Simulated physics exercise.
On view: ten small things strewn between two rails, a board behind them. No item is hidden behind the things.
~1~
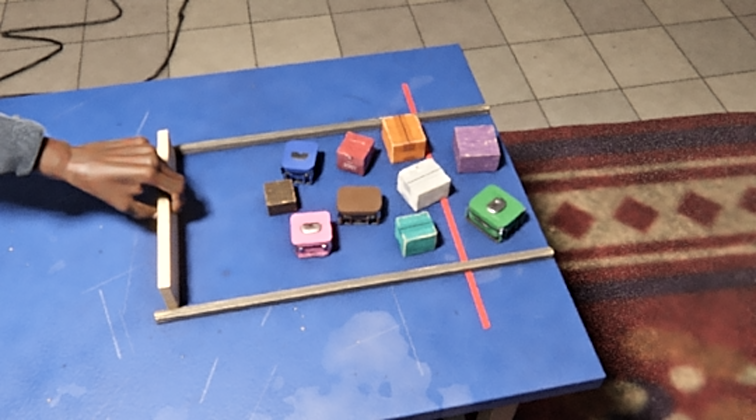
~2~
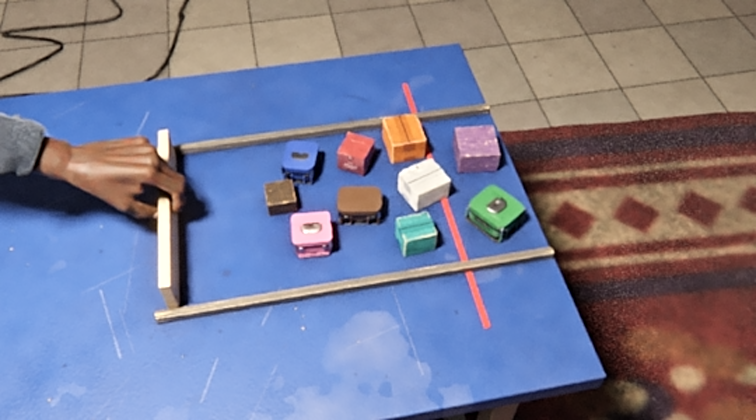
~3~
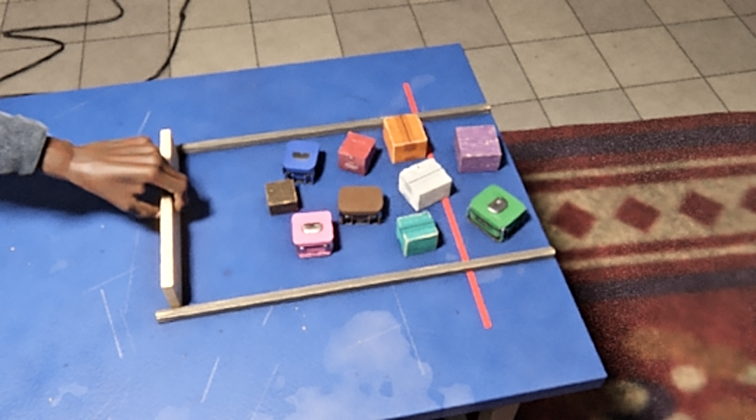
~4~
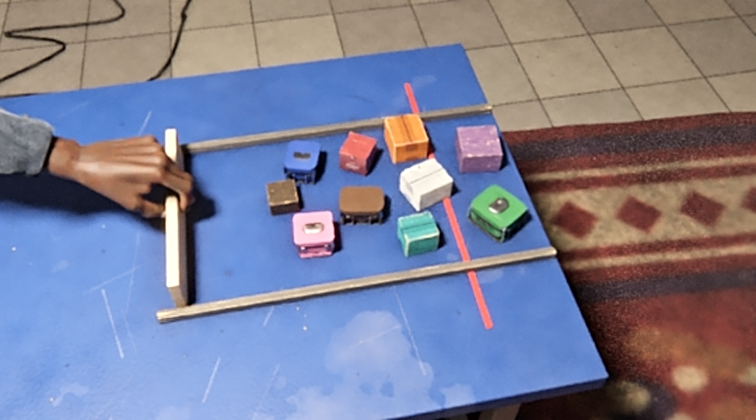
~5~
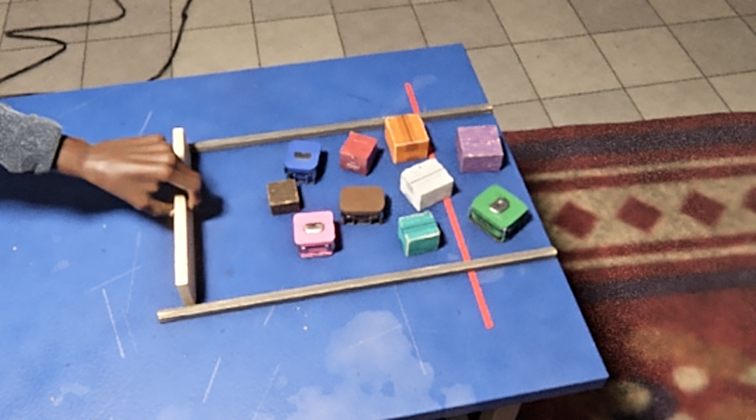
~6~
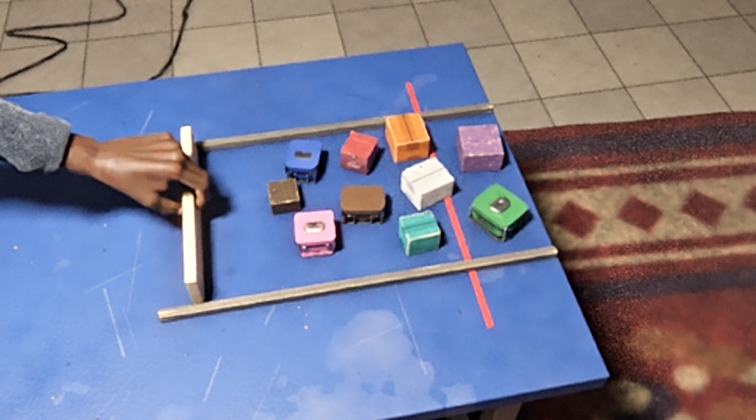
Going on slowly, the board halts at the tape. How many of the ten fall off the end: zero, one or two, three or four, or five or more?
Honestly, the push sends one or two of them over the end.
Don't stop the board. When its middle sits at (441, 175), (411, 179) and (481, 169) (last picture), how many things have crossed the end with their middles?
Respectively 2, 1 and 6.
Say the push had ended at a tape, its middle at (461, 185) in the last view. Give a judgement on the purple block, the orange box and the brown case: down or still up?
The purple block? It does not stay. The orange box? It does not stay. The brown case? It is safe.
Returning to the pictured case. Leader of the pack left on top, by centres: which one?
Nearest at the end: The orange box.
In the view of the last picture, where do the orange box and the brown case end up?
The orange box comes to rest at (500, 122), and the brown case comes to rest at (496, 180).
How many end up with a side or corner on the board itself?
That makes 3.
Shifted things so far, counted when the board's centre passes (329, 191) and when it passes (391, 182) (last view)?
Well, it's 5 at the first one and 9 at the second.
Soon after, none off yet; purple block at rest near (479, 148); green case at rest near (498, 213); white box at rest near (427, 184).
Then, none off yet; purple block at rest near (479, 148); green case at rest near (498, 213); white box moving near (435, 183).
Further on, none off yet; purple block moved about its own width near (511, 140); green case at rest near (498, 213); white box moved well along near (495, 173).
At rest, the number that fall off is one or two; fallen, white box and purple block.
